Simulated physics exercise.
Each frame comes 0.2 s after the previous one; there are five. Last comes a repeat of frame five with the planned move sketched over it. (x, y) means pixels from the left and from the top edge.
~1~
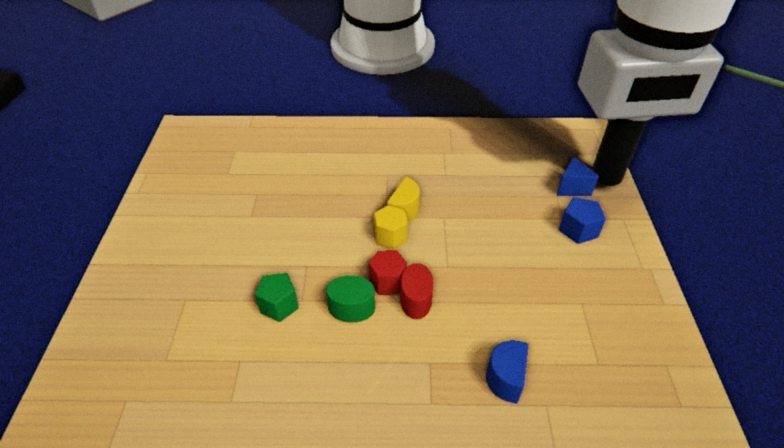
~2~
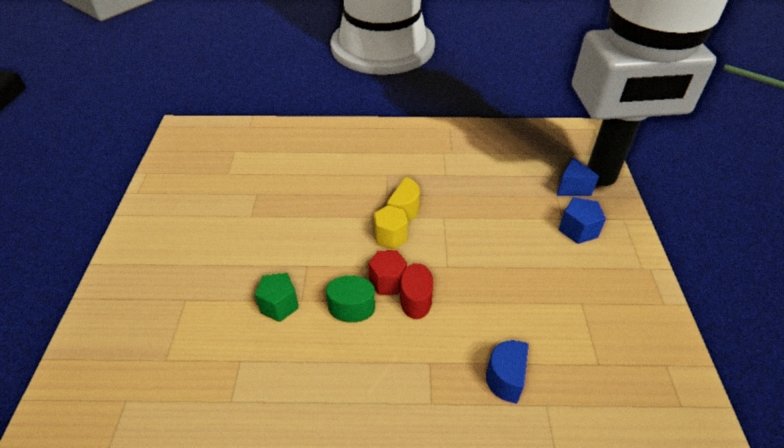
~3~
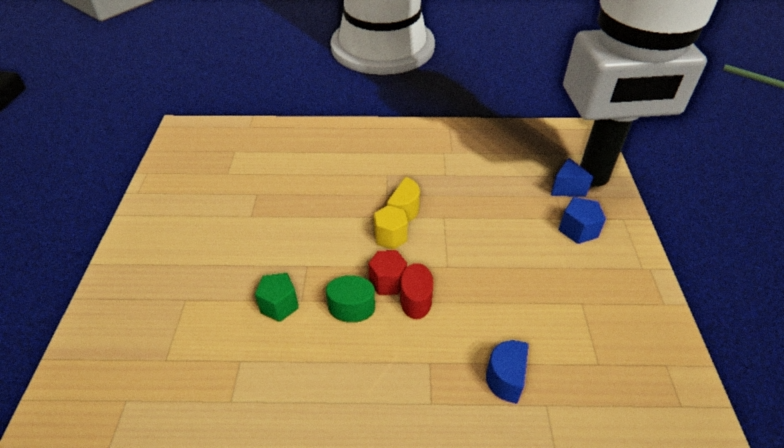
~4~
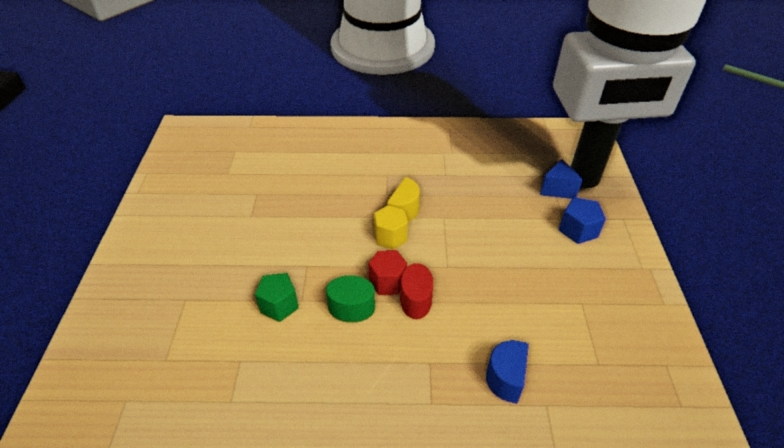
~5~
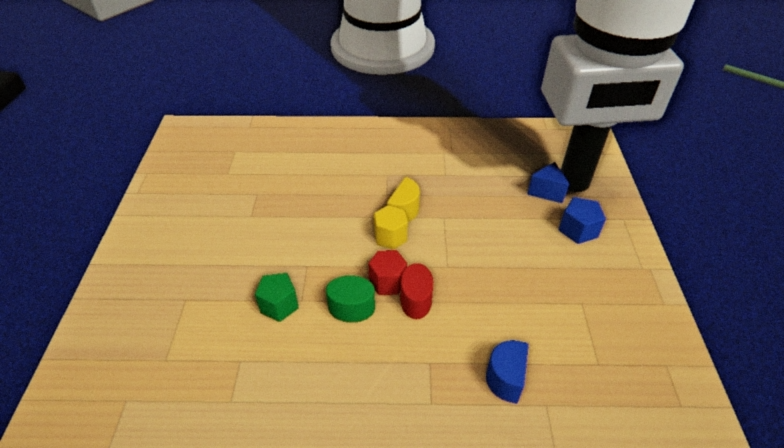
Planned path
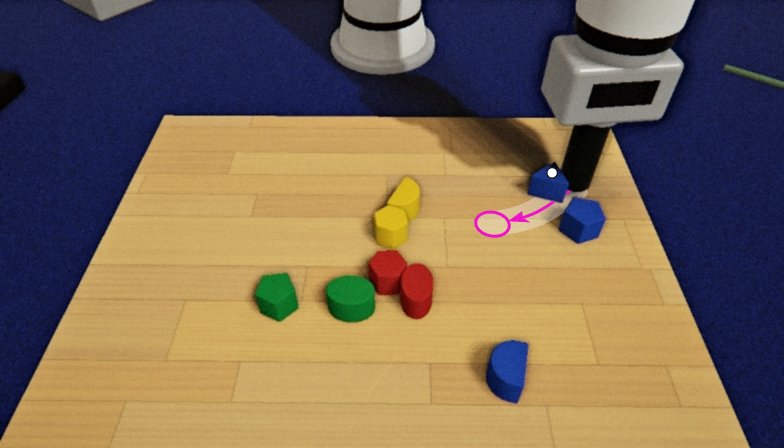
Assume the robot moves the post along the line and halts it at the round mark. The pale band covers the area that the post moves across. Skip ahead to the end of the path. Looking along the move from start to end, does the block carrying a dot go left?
Short answer: No.
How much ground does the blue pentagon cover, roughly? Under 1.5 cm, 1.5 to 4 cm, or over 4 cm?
Distance: Below 1.5 cm.
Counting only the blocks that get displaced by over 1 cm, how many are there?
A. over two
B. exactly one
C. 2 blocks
The correct letter is B.
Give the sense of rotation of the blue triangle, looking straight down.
From above, it looks like the blue triangle goes clockwise.
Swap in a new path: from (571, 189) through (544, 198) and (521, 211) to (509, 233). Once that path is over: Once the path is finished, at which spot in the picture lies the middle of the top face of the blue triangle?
For the centre of its top, I'd go with (496, 186).
The drawn path runs from (571, 189) through (538, 211) to (492, 224); the dot is on the blue triangle.
The first path, step by step. One third of the way, post at (552, 197); blue triangle at (527, 181), turned 35° clockwise.
Two thirds of the way, post at (525, 210); blue triangle at (508, 182), turned 70° clockwise.
At the end, post at (494, 216); blue triangle at (504, 182), turned 85° clockwise; blue pentagon not moved.
